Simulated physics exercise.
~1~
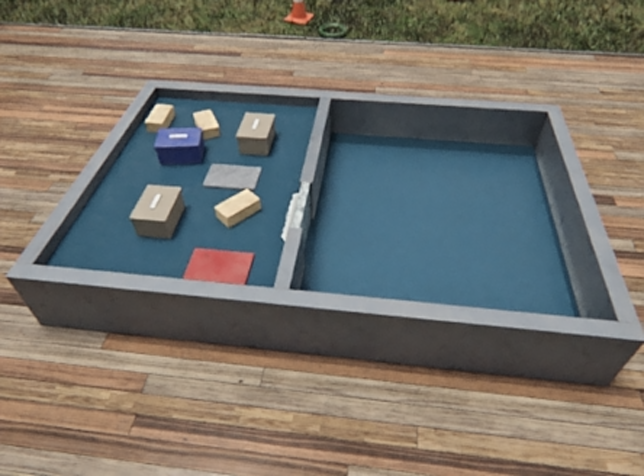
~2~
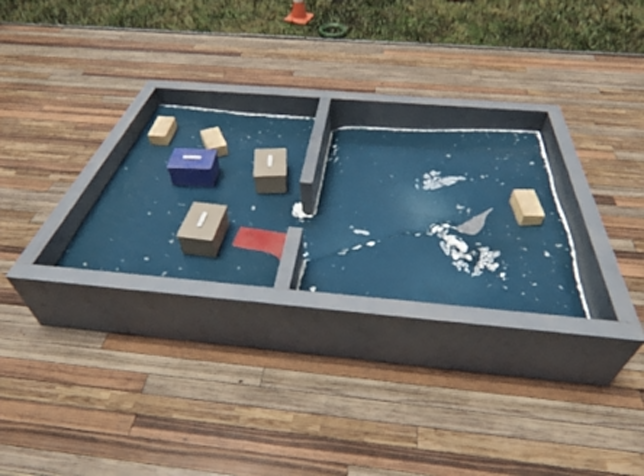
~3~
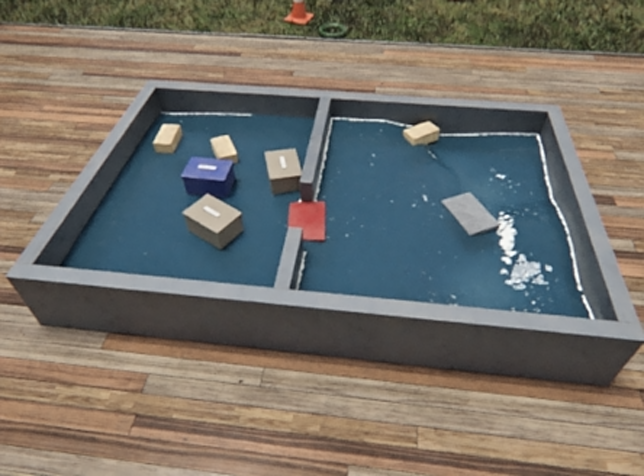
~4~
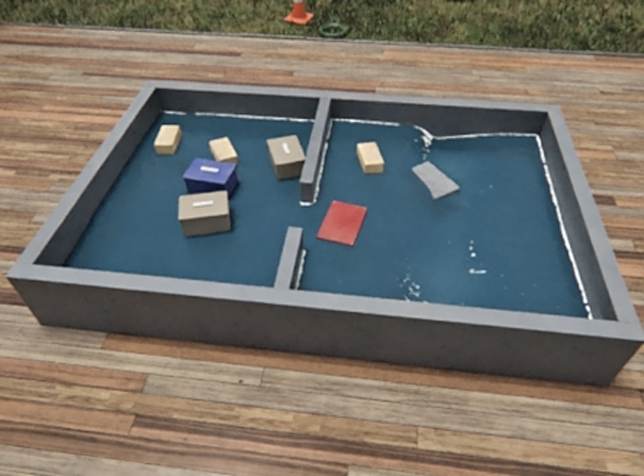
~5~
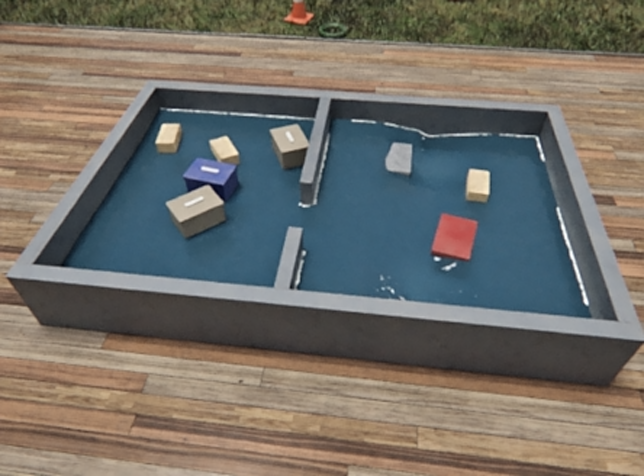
To begin with, a grey tank on a wooden deck is split by a divider, with boxes, small blocks and flat red and grey pieces all in the left part. A gap opens in the divider, and water spreads into the right part with white foam, carrying a small tan block and the grey piece through. The red piece slides to the gap, then drifts through it, while the tan block and grey piece circle back leftward. Finally, the tan block and red piece move right, and the blue box stays afloat left of the divider.
